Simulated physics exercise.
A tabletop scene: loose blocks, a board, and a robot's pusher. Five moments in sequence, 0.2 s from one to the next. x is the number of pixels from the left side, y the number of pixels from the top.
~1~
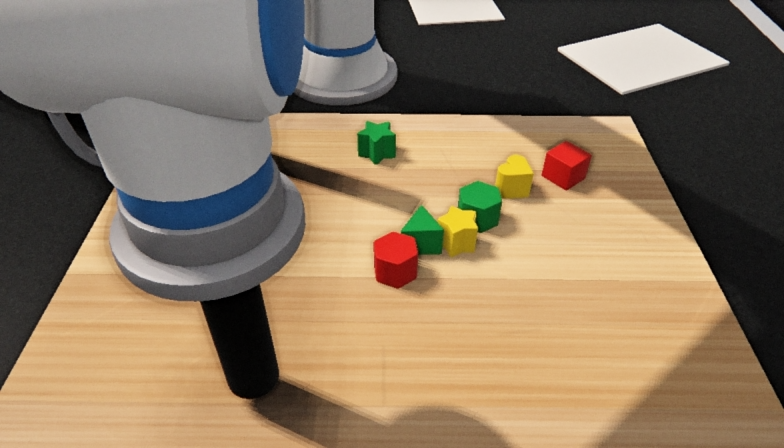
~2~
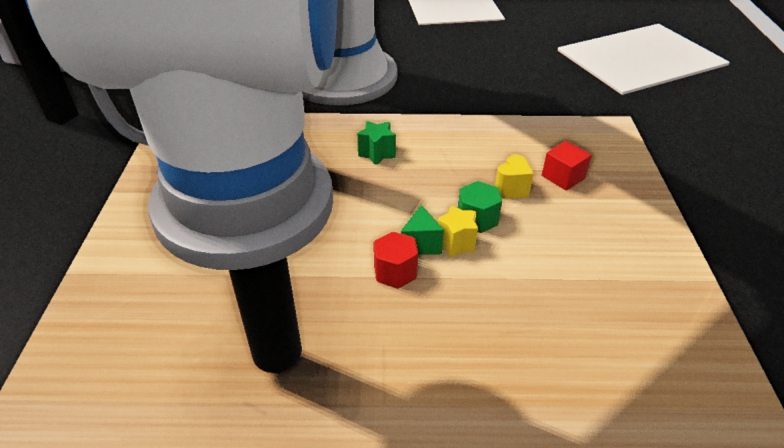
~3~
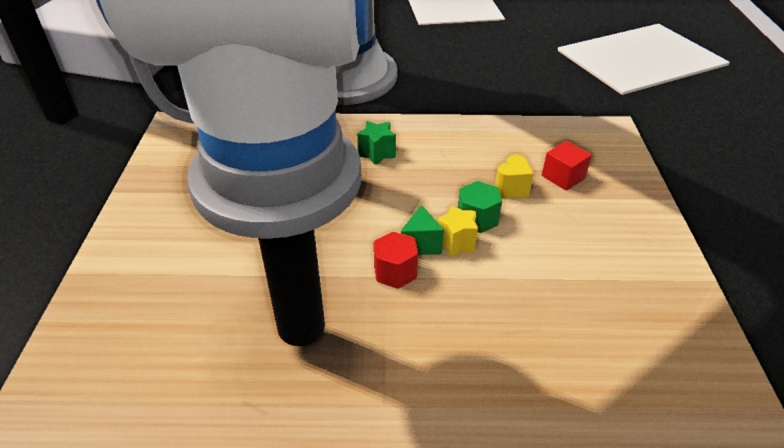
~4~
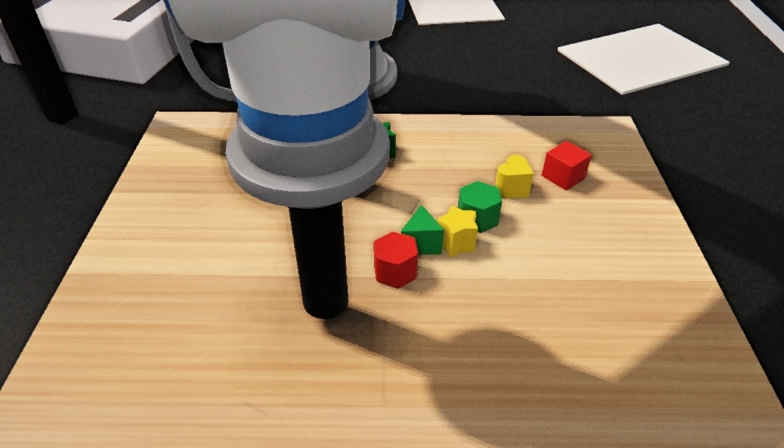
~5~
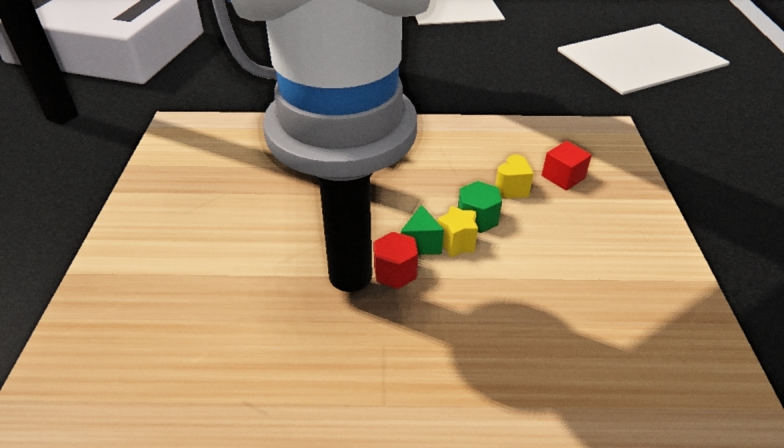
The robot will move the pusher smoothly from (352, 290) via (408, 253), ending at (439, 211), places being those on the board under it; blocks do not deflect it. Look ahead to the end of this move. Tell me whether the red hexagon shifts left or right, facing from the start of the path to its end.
It is pushed towards the right-hand side.
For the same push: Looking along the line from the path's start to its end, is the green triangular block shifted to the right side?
I believe not.
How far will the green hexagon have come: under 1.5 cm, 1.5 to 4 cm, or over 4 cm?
Less than 1.5 cm.
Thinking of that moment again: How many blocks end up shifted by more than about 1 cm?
It's going to be three or more.
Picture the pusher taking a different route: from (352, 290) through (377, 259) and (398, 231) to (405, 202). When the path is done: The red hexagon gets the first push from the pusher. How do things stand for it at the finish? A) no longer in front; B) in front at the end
A (no longer in front)
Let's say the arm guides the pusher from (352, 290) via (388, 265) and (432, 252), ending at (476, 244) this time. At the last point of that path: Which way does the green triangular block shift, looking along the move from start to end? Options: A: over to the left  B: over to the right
The answer is A.
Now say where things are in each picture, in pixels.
Pusher's lower end at (254, 377); red hexagon at (396, 247); green triangular block at (422, 221); yellow star at (459, 219); green hexagon at (481, 194), in the first picture.
Pusher at (277, 353); blocks still, in the second picture.
Pusher at (301, 327); blocks still, in the third picture.
Pusher at (326, 302); blocks still, in the fourth picture.
Pusher at (351, 276); red hexagon at (396, 247); green triangular block at (422, 221); yellow star at (459, 219); green hexagon at (481, 194), in the fifth picture.
On the path given first. One third of the way, pusher at (391, 250); red hexagon at (433, 235); green triangular block at (426, 210), turned 15° clockwise; yellow star at (462, 217), turned 15° clockwise.
Two thirds of the way, pusher at (424, 224); red hexagon at (459, 234), turned 30° clockwise; green triangular block at (437, 194), turned 25° clockwise; yellow star at (487, 217); green hexagon at (484, 192).
At the end, pusher at (440, 197); red hexagon at (459, 234), turned 30° clockwise; green triangular block at (453, 169), turned 35° clockwise; yellow star at (487, 217); green hexagon at (484, 192).
